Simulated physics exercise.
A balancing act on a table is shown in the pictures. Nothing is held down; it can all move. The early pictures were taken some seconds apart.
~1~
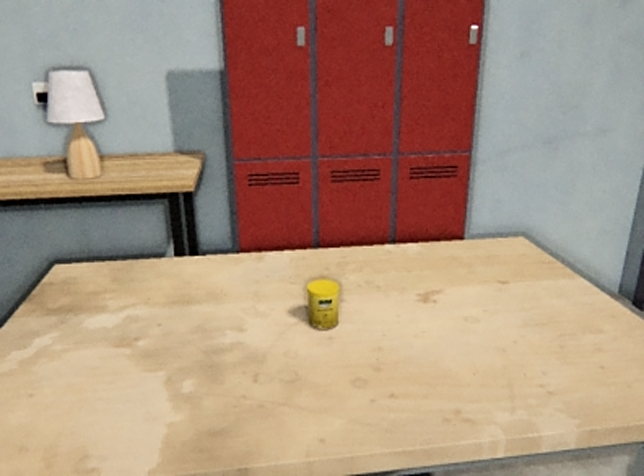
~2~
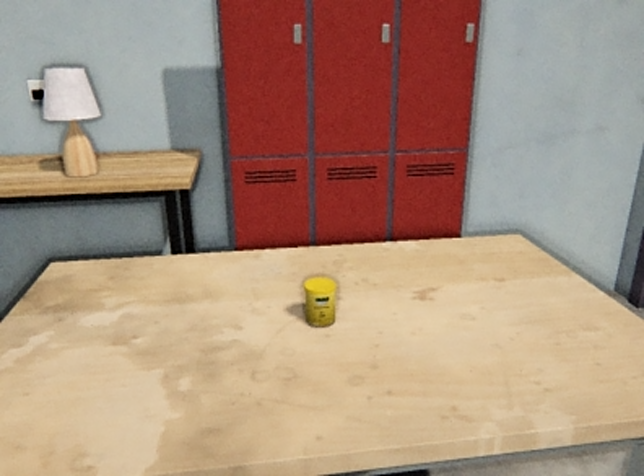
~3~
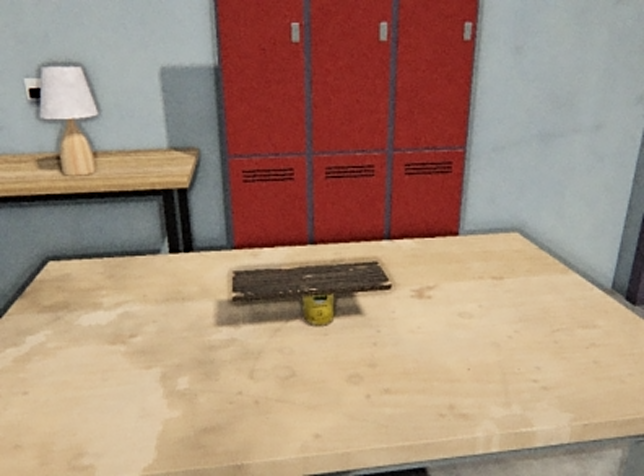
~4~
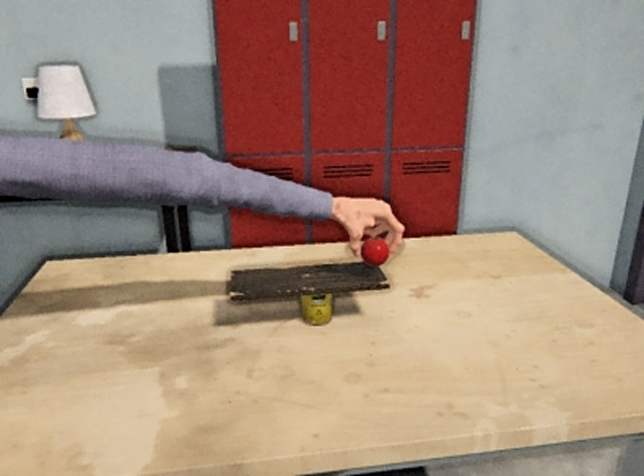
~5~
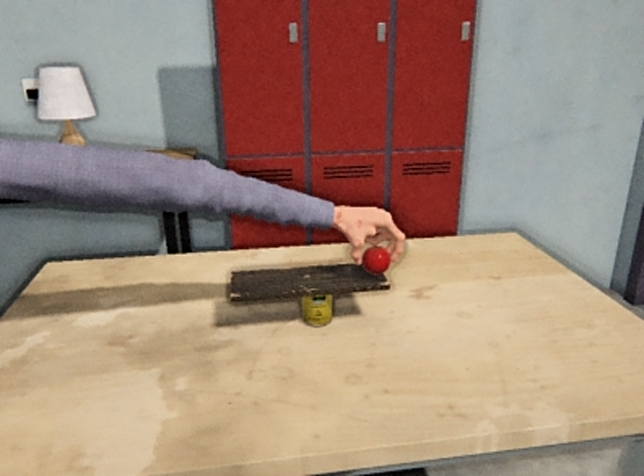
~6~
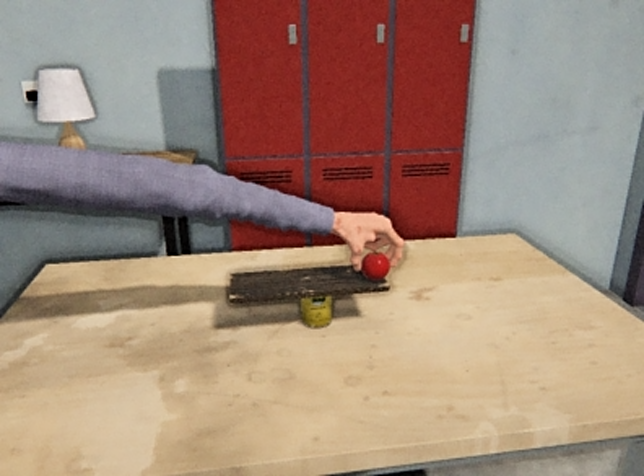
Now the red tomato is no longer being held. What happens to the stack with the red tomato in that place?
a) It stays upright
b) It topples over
a, it stays upright.
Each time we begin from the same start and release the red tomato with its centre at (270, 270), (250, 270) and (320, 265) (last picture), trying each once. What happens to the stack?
Topples, topples, stands firm.
Then, 0.50 s on from there, no change.
Then, 1.10 s on from there, red tomato resting near (376, 266).
In the end, all 3 unmoved. At the end, from the last picture's camera, red tomato near (377, 266). The stack stays up.
